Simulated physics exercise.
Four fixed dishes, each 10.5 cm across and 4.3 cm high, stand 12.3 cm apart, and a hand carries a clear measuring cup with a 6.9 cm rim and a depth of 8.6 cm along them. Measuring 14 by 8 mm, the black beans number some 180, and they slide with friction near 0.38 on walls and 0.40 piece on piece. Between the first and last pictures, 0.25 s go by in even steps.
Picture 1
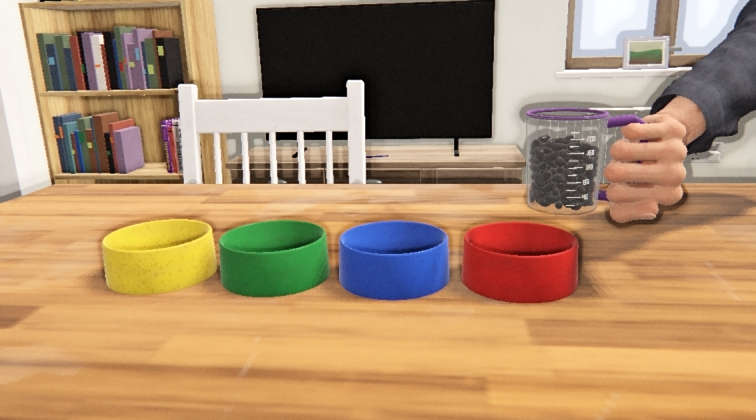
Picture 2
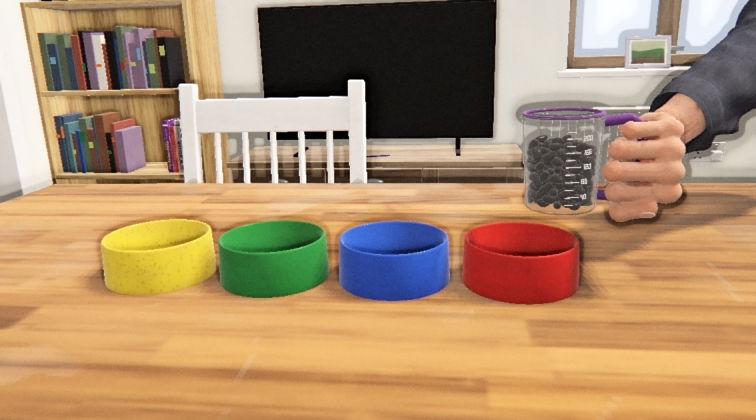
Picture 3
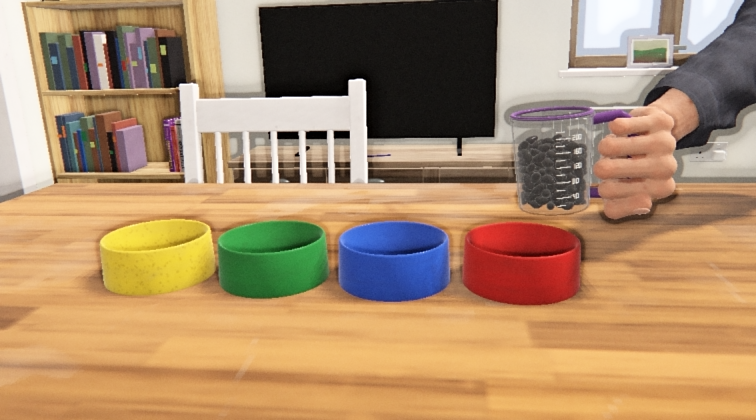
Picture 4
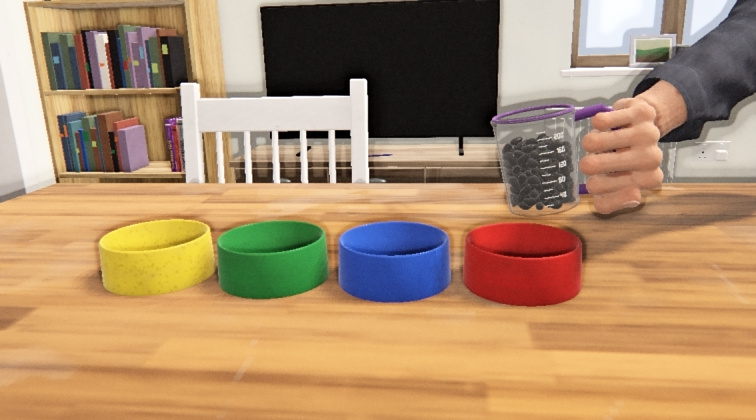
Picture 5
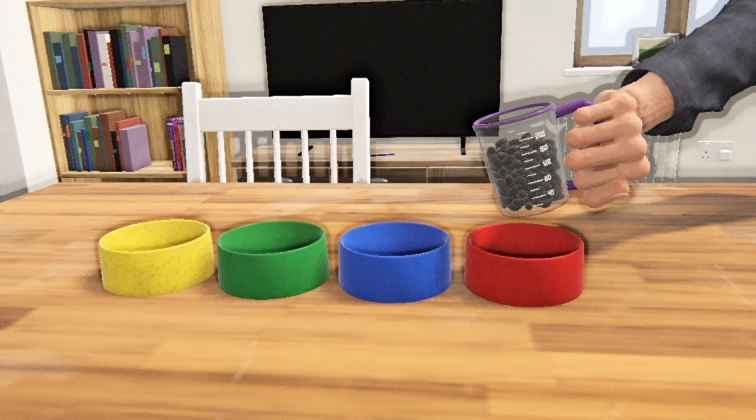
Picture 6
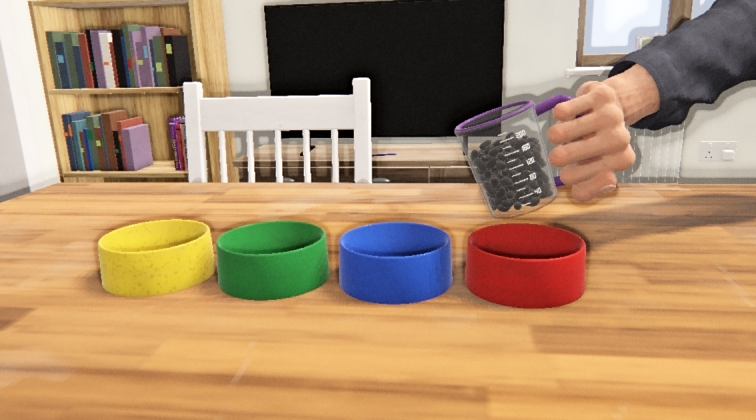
A hand held a clear measuring cup of black beans above the right end of a row of yellow, green, blue and red dishes, then moved it slightly left while gradually tilting it leftward.
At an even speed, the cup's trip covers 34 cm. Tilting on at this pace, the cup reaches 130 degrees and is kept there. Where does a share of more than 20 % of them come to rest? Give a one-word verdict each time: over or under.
Result: Red dish: Gets a fifth at most, blue dish: Gets a fifth at most, green dish: Gets a fifth at most, yellow dish: Gets more than a fifth, counter: Gets a fifth at most.
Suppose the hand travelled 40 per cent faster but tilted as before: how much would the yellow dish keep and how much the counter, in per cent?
Then the yellow dish gets 100 and the counter 0.
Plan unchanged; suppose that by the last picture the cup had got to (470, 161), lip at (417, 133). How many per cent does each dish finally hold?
Per cent kept: Red 0, blue 0, green 0, yellow 100.
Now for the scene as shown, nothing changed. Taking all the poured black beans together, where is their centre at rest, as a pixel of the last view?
Roughly pixel (157, 260).
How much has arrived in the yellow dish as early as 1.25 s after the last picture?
By that moment, around 95 percent has got there.
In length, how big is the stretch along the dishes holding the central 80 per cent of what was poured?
Roughly 6 cm.
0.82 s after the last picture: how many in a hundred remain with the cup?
It works out to about 90 per cent of the load.
Then, 0.49 s after the last picture, tilt 72 degrees; cup holds 100 %.
Then, 0.82 s after the last picture, tilt 107 degrees; cup holds 90 %, green 5 %.
Then, 1.25 s after the last picture, tilt 130 degrees; cup holds 0 %, yellow 95 %.
In the end, red 0 %, blue 0 %, green 0 %, yellow 95 %, counter 5 %.
